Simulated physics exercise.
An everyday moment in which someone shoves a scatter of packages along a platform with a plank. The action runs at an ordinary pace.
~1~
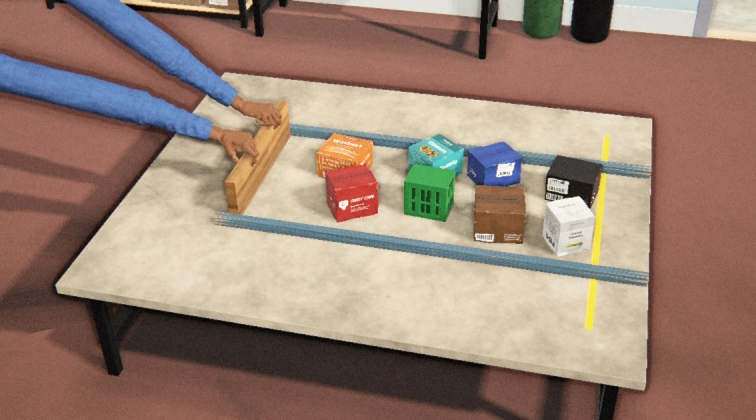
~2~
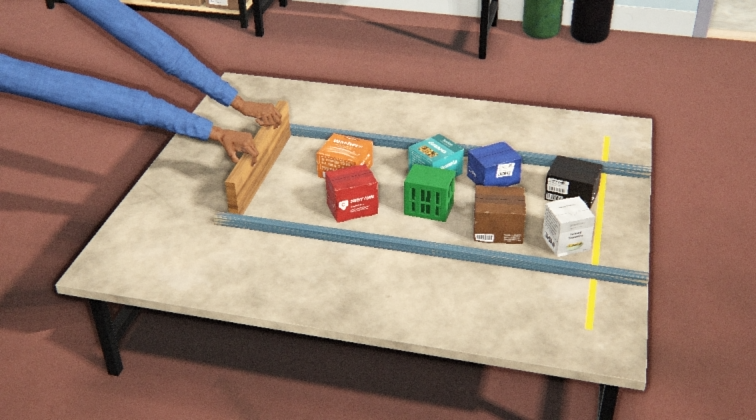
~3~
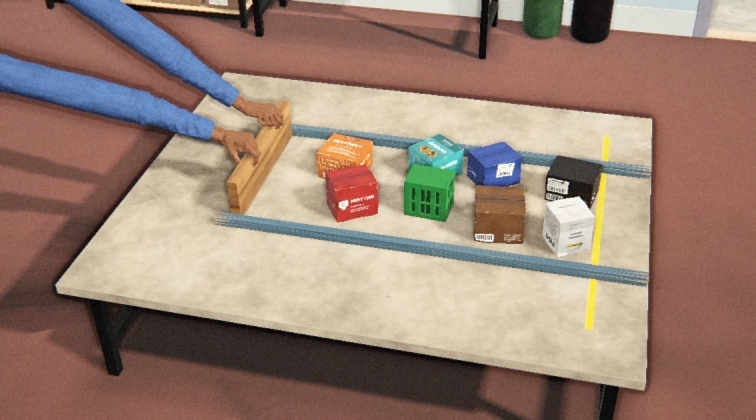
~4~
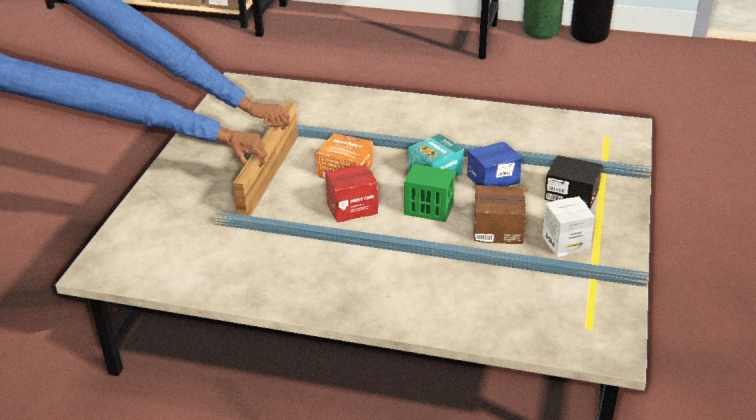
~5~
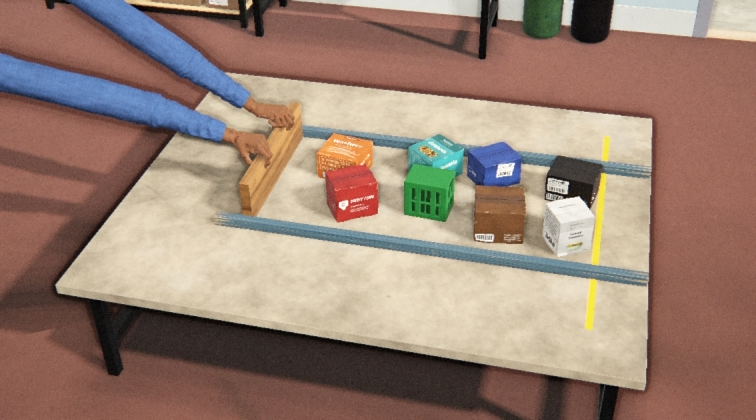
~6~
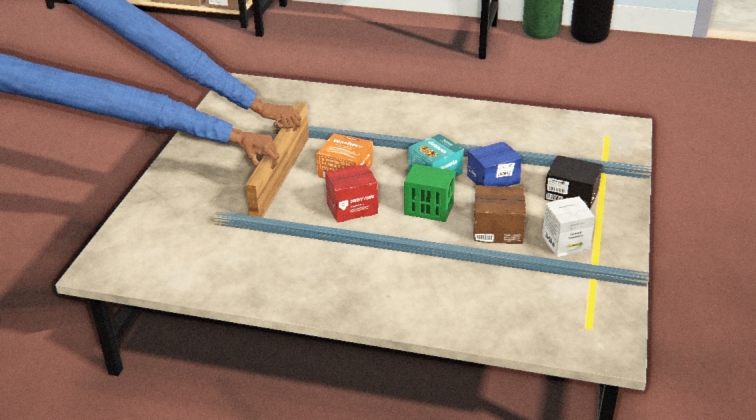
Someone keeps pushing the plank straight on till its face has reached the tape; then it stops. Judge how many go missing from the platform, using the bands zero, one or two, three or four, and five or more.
My judgement: Five or more go missing.
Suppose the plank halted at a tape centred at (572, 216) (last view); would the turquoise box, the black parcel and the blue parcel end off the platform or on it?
The turquoise box keeps its place; the black parcel is gone; and the blue parcel is gone.
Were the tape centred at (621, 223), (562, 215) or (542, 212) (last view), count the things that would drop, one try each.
The three tries give 6, 3 and 2.
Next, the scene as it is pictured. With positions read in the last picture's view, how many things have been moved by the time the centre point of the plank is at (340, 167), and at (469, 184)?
First 2, then 8.
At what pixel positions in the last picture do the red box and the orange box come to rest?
(622, 239) and (625, 191).
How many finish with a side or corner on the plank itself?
That would be 2 of them.
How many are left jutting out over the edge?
It comes to 0.
A little later, none off yet; white box at rest near (568, 227); black parcel at rest near (573, 182); brown box shifted a little near (510, 216).
When it is over, the number that fall off is five or more; down, turquoise box, green crate, blue parcel, brown box, black parcel and white box.
